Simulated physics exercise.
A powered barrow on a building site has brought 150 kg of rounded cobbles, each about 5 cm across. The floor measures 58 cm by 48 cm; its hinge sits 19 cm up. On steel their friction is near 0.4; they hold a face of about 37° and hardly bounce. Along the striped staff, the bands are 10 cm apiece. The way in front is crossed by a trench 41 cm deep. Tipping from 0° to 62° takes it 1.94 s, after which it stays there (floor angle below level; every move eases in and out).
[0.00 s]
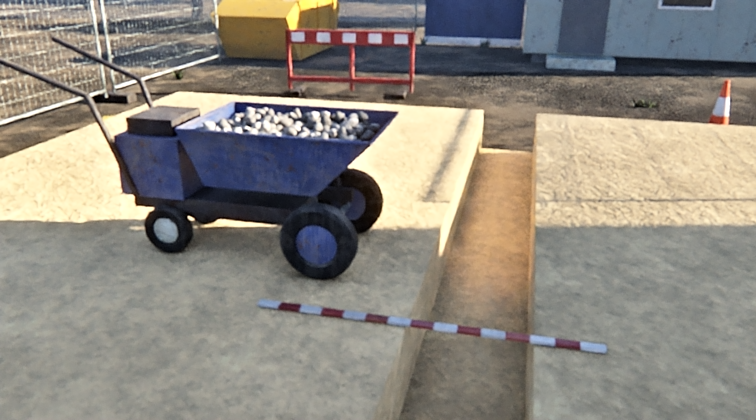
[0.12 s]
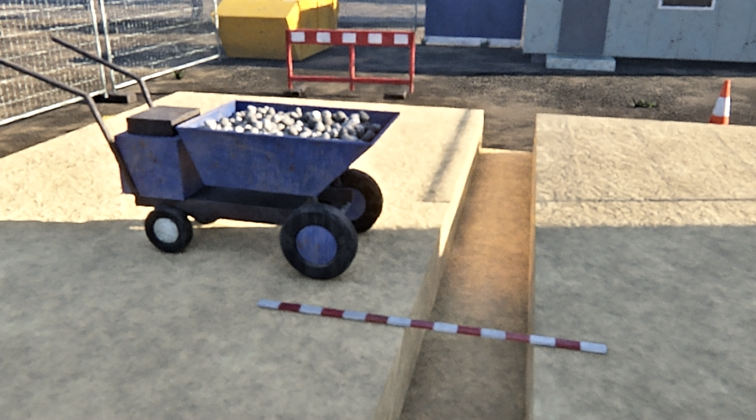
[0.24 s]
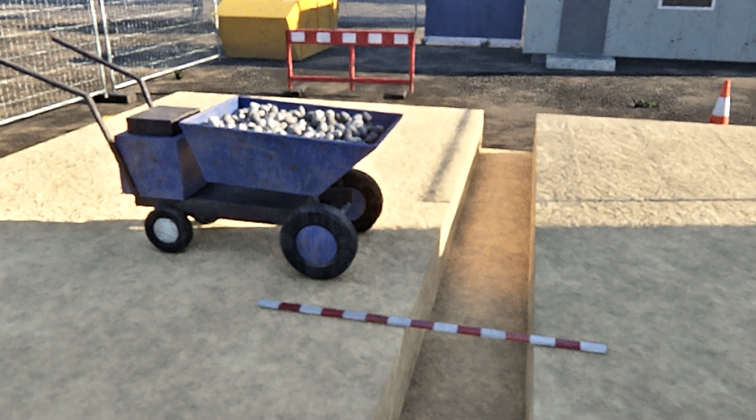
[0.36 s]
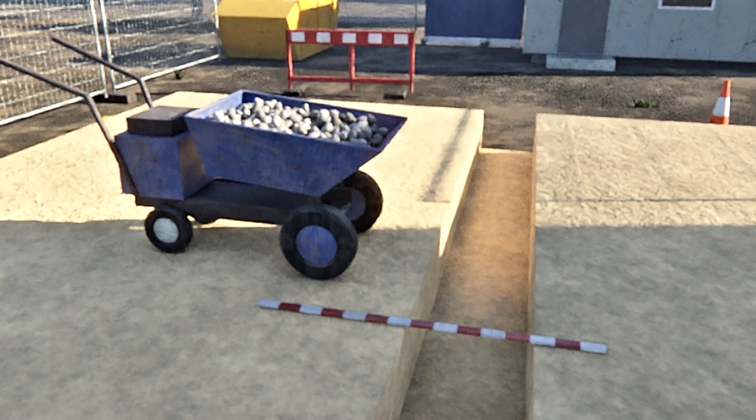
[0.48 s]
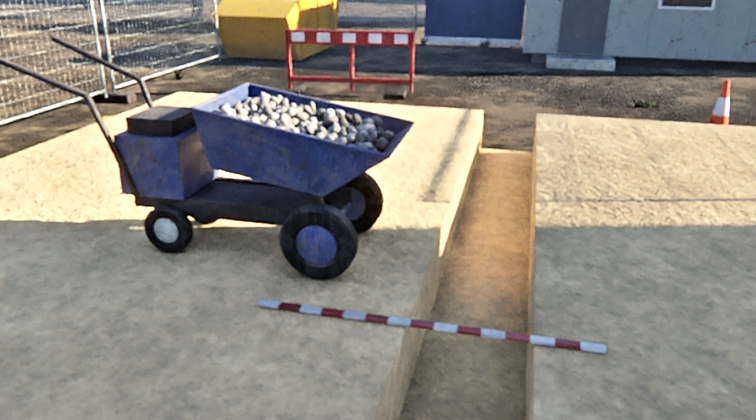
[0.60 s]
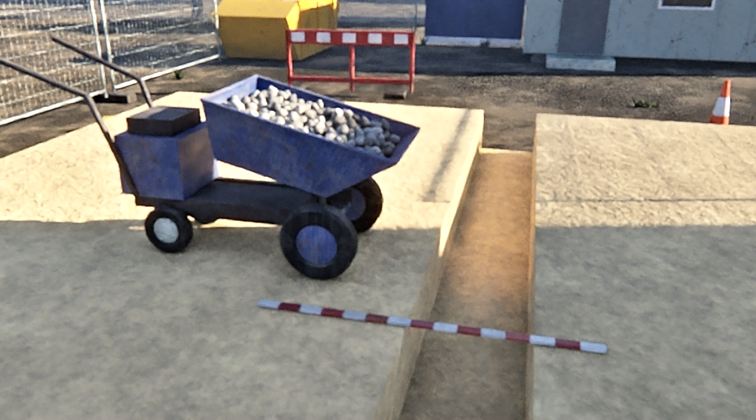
At first, a blue barrow loaded with rounded grey stones stands level on a pale slab beside a trench, a red-and-white striped staff lying across the gap. Then its tray slowly tilts, the rear rising and the front lip dipping slightly to the right, while the stones shift a little and the wheels stay still.
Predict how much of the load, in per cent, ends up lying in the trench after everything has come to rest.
Roughly 100 per cent of it.
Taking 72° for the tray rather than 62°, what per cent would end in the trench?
Trench share: Approx. 100%.
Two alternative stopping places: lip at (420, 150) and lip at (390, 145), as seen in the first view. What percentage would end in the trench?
From the first spot near 80, from the second near 100 per cent.
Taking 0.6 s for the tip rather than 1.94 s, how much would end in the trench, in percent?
Close to 95 per cent then.
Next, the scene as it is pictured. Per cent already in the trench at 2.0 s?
Close to 45 per cent has got there by then.
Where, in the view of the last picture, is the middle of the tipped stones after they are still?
The stones end up centred near (486, 327).
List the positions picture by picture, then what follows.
In the first frame, the tray is at 0°, its lip at (371, 144); the top of the load is at (338, 120).
The second frame shows lip at (372, 145), floor tilted 1°, highest stones at (333, 120); the stones move at 0.1 m/s on average.
In the third frame, the tray is at 3°, its lip at (376, 148); the top of the load is at (302, 118); the stones move at 0.2 m/s on average.
The fourth frame shows lip at (381, 151), floor tilted 6°, highest stones at (262, 109); the stones move at 0.2 m/s on average.
In the fifth frame, the tray is at 10°, its lip at (389, 157); the top of the load is at (263, 103); the stones move at 0.3 m/s on average.
The sixth frame shows lip at (396, 164), floor tilted 14°, highest stones at (269, 98); the stones move at 0.4 m/s on average.
After 1.5 s the floor is at 52°; 99 % in the tray, 1 % in the trench; the foremost stones are at (454, 214).
After 2.0 s the floor is at 62°; 57 % in the tray, 43 % in the trench; the foremost stones are at (524, 332).
After 2.4 s the floor is at 62°; 30 % in the tray, 70 % in the trench; the foremost stones are at (525, 321).
After 4.3 s the floor is at 62°; 0 % in the tray, 100 % in the trench; the foremost stones are at (525, 329).
